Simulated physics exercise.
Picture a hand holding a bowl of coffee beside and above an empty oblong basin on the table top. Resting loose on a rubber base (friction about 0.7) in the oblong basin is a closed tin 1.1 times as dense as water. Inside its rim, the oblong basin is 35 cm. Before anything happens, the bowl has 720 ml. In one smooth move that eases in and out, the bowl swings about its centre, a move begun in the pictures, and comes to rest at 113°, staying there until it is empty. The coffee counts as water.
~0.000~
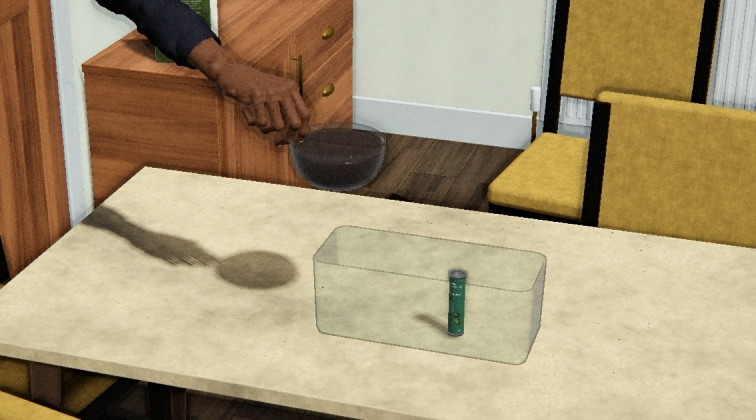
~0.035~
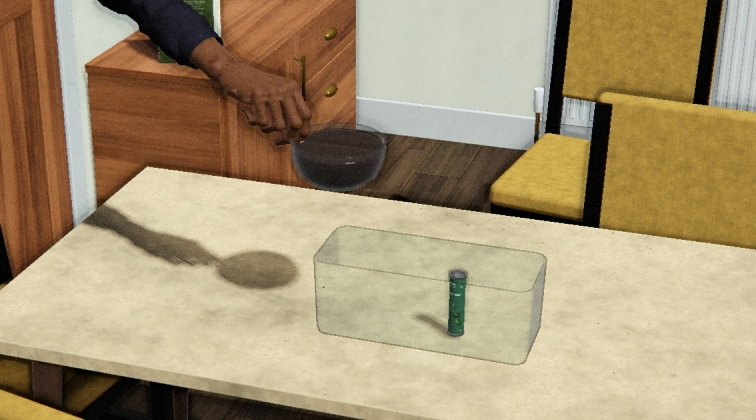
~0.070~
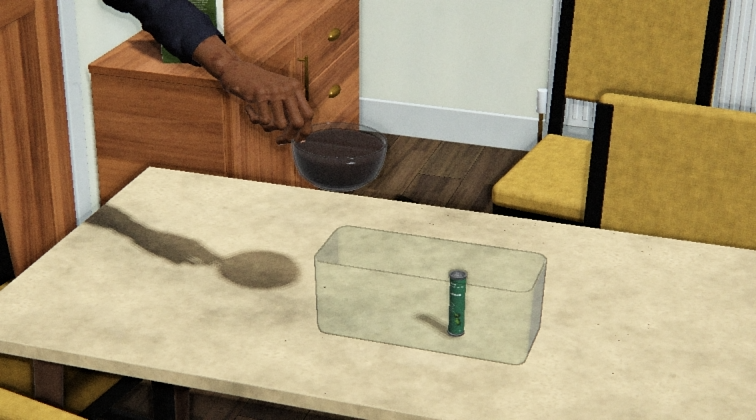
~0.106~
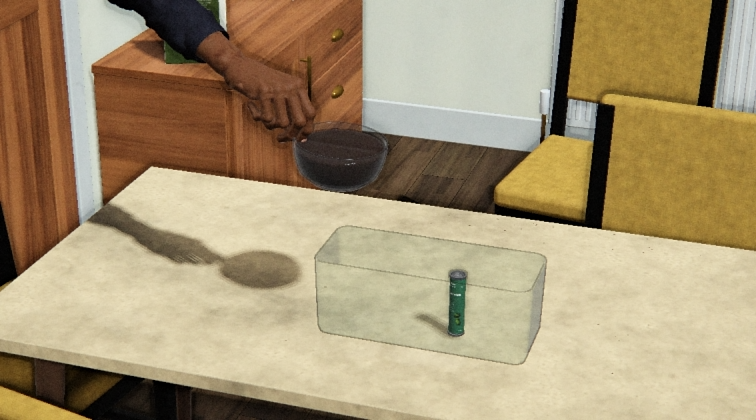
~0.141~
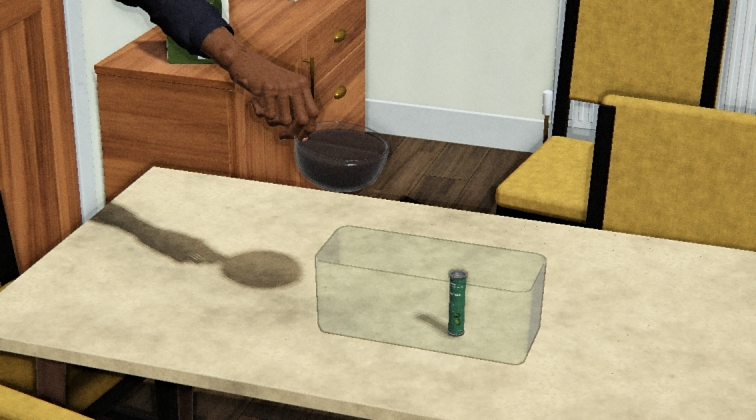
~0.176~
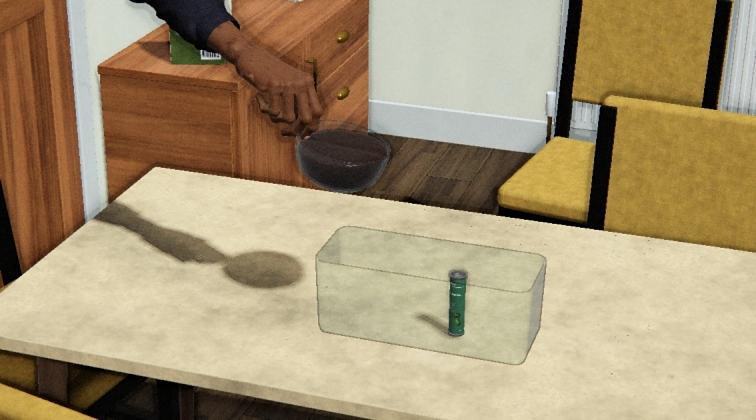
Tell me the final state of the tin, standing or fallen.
It's still up.
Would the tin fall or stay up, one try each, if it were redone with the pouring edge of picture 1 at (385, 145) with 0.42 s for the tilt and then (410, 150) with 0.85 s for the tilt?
In the first try it comes down; in the second it comes down.
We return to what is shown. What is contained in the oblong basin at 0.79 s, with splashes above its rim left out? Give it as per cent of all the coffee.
I'd put it at roughly 94 per cent.
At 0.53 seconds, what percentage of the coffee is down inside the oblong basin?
About 18%.
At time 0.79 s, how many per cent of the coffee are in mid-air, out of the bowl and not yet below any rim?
5 per cent, roughly.
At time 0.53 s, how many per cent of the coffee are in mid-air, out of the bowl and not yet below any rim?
Roughly 46 percent.
Then, 0.53 s in, the tilt is 78° and 35 per cent is still to pour; the tin stands where it began.
Then, 0.79 s in, the tilt is 111° and 1 per cent is still to pour; the tin stands where it began.
Then, 1.06 s in, the tilt is 113° and 0 per cent is still to pour; the tin stands where it began.
Then, 1.35 s in, the tilt is 113° and 0 per cent is still to pour; the tin stands where it began.
Finally, the tin stands where it began.
